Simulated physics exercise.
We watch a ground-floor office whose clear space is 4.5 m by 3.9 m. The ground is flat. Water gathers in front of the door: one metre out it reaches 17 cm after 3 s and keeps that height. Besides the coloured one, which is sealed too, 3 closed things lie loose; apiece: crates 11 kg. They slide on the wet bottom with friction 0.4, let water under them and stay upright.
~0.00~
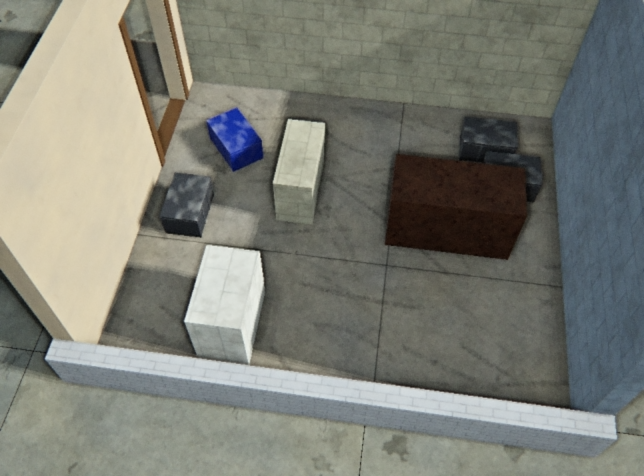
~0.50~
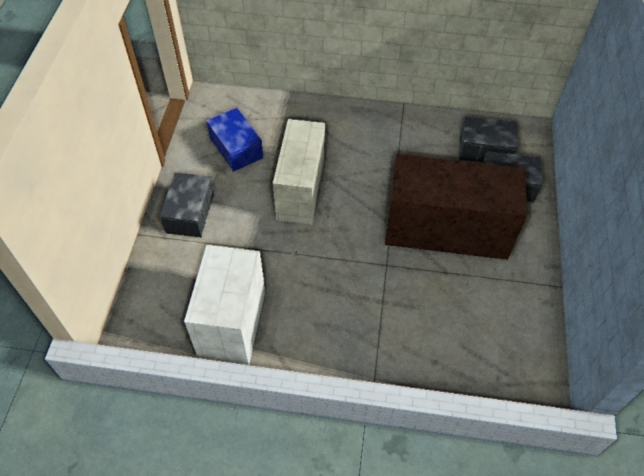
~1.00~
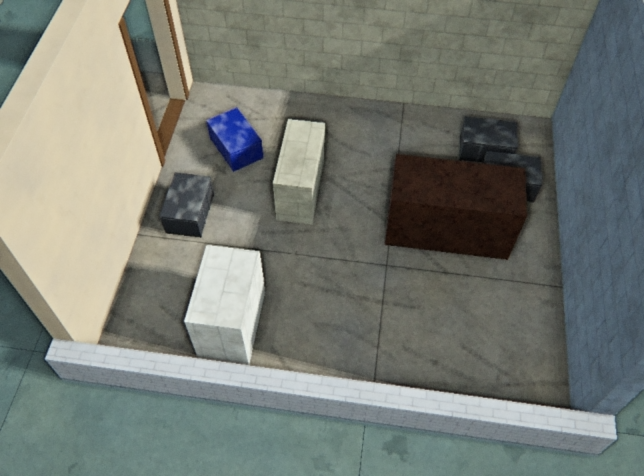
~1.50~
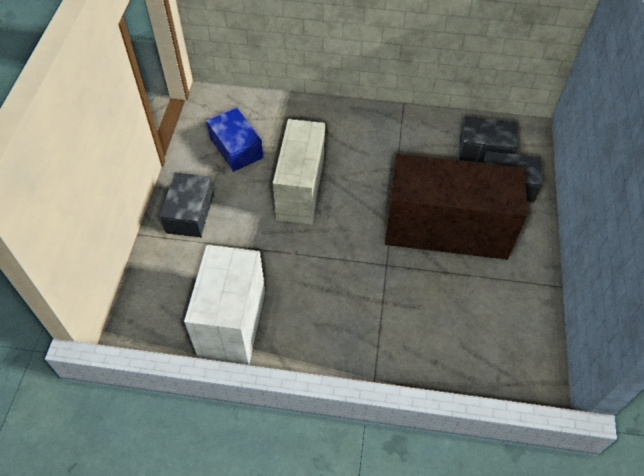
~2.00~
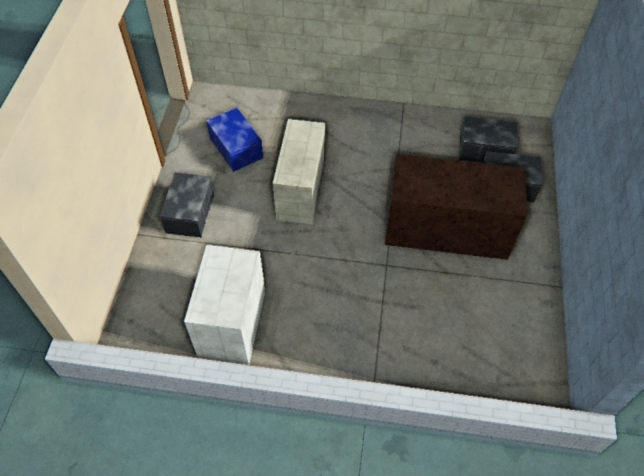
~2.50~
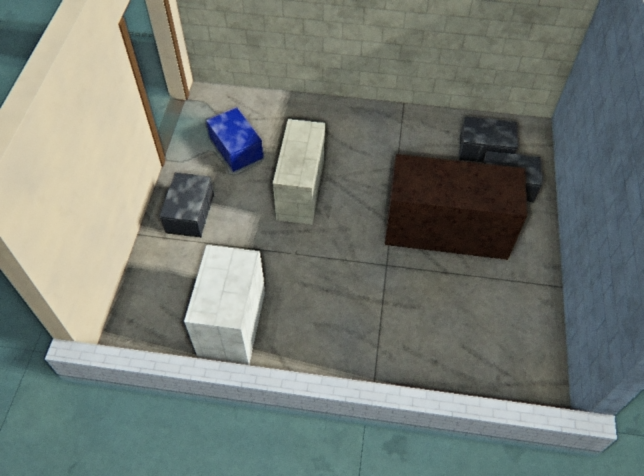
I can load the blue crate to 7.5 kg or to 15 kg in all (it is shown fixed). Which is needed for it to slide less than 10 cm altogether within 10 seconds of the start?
For it, neither weight holds it.
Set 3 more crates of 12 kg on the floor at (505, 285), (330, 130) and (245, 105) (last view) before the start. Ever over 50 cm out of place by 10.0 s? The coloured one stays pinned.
In that order: Short of it, more, more.
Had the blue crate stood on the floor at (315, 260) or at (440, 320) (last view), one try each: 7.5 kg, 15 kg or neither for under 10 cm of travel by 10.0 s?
In that order: Either load holds; either load holds.
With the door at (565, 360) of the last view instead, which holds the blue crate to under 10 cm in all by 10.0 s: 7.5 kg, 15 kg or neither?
In that case only the higher weight holds it.
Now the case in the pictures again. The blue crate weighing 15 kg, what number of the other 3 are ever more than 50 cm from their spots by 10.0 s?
That makes 1.
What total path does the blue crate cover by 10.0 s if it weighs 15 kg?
About 300 cm.
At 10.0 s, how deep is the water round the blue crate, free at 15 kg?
About 10 cm.
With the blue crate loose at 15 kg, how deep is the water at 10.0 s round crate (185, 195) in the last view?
About 3 cm.
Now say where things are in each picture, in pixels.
The blue crate at (234, 130) rests on the ground; water covers 0.0 m2; 0 of 4 have shifted, in the first frame.
The blue crate at (234, 130), on the bottom; 0.0 m2 under water; 0 of 4 have shifted, in the second frame.
The blue crate at (234, 130), on the bottom; 0.0 m2 under water; 0 of 4 have shifted, in the third frame.
The blue crate at (234, 130) rests on the ground; 0.0 m2 under water; 0 of 4 have shifted, in the fourth frame.
The blue crate at (234, 130), on the bottom; 0.0 m2 under water; 0 of 4 have shifted, in the fifth frame.
The blue crate at (234, 130), on the bottom; 0.4 m2 under water; 0 of 4 have shifted, in the sixth frame.
After 3.5 s the blue crate would be 43 cm from its start with 7.5 kg and 18 cm from its start with 15 kg; 4 cm of water round it then.
After 4.5 s the blue crate would be 45 cm from its start with 7.5 kg and 49 cm from its start with 15 kg; 5 cm of water round it then.
After 7.0 s the blue crate would be 154 cm from its start with 7.5 kg and 144 cm from its start with 15 kg; 4 cm of water round it then.
After 10.0 s the blue crate would be 282 cm from its start with 7.5 kg and 298 cm from its start with 15 kg; 10 cm of water round it then.
